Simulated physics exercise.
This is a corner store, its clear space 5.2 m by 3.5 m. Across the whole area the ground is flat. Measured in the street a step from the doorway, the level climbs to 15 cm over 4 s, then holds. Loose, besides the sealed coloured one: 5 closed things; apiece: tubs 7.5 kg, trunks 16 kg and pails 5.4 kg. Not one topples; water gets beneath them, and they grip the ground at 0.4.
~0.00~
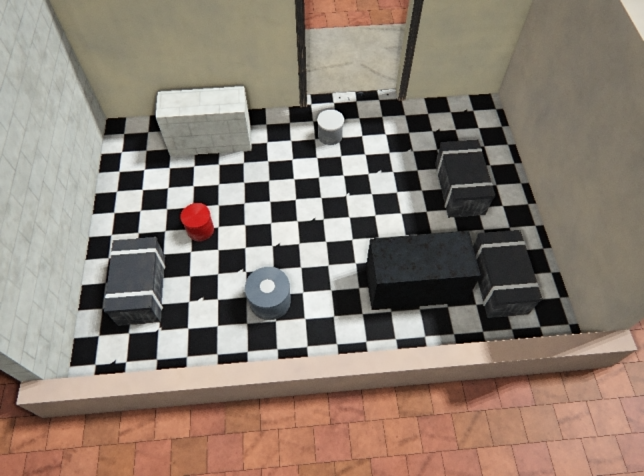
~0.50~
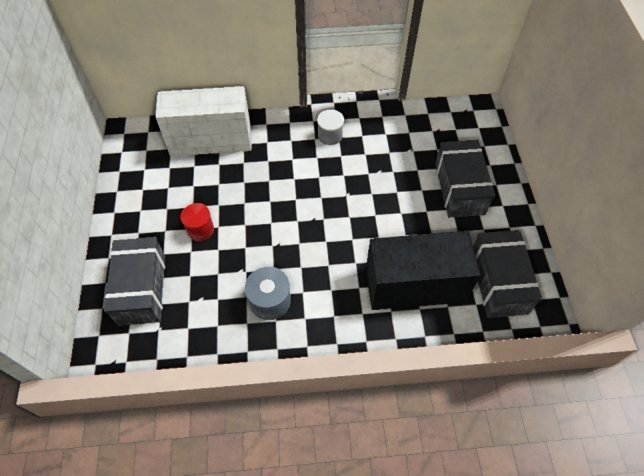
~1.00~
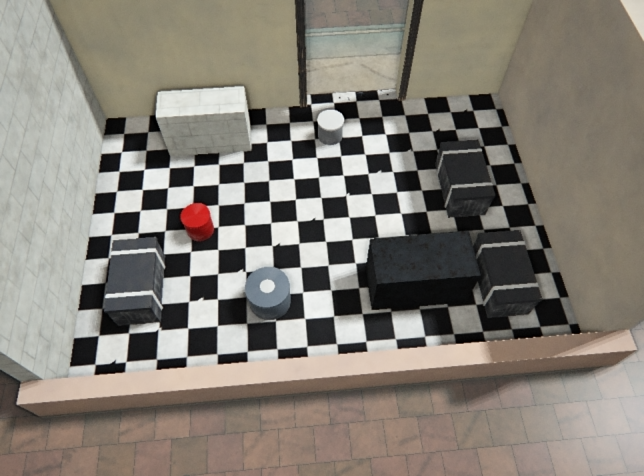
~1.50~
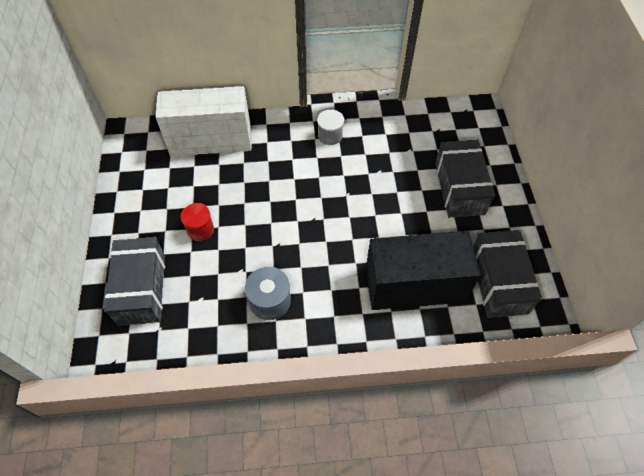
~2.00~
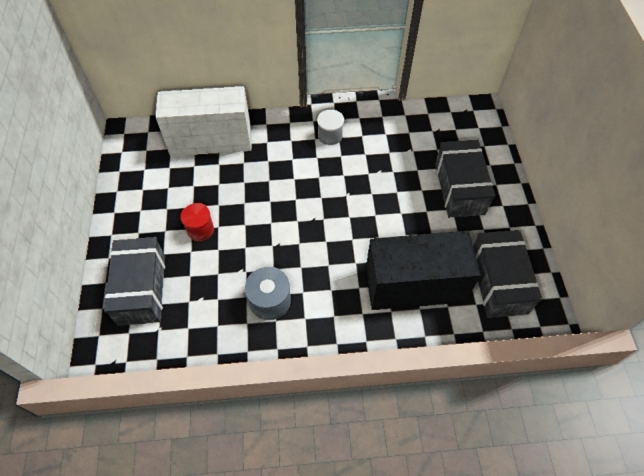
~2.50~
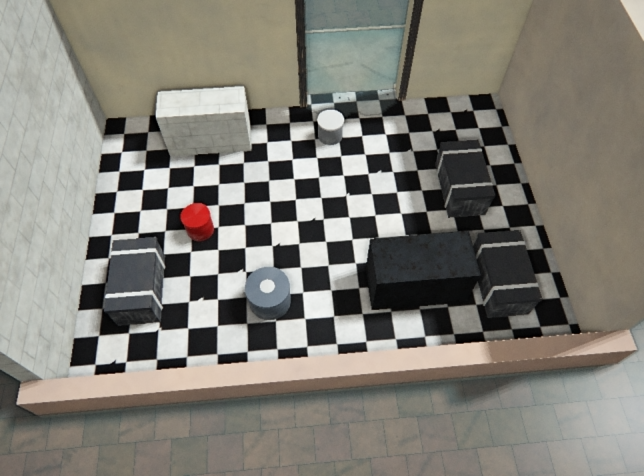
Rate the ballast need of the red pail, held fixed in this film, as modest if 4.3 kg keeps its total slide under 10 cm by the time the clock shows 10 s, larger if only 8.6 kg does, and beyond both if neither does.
Ballast need: Modest.
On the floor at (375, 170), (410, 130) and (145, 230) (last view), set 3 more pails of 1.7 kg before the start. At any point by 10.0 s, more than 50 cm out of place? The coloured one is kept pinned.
Above the mark, above the mark, below the mark.
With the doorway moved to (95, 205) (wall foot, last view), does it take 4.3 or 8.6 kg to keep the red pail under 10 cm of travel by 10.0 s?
Under that change no listed mass suffices.
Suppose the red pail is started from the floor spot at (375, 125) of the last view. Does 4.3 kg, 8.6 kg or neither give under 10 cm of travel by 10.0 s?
Here both come up short.
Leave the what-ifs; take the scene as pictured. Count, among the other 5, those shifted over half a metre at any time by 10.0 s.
The total is 1.
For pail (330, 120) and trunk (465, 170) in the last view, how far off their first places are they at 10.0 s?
Net displacement, in order: 140 cm; 50 cm.
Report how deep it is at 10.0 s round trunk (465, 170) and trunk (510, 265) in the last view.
Around 6 cm and 6 cm.
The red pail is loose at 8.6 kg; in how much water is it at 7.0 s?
2 cm, roughly.
After 3.5 s the red pail would be 0 cm from its start with 4.3 kg and 0 cm from its start with 8.6 kg; 0 cm of water round it then.
After 4.5 s the red pail would be 0 cm from its start with 4.3 kg and 0 cm from its start with 8.6 kg; 0 cm of water round it then.
After 7.0 s the red pail would be 0 cm from its start with 4.3 kg and 0 cm from its start with 8.6 kg; 2 cm of water round it then.
After 10.0 s the red pail would be 0 cm from its start with 4.3 kg and 0 cm from its start with 8.6 kg; 3 cm of water round it then.
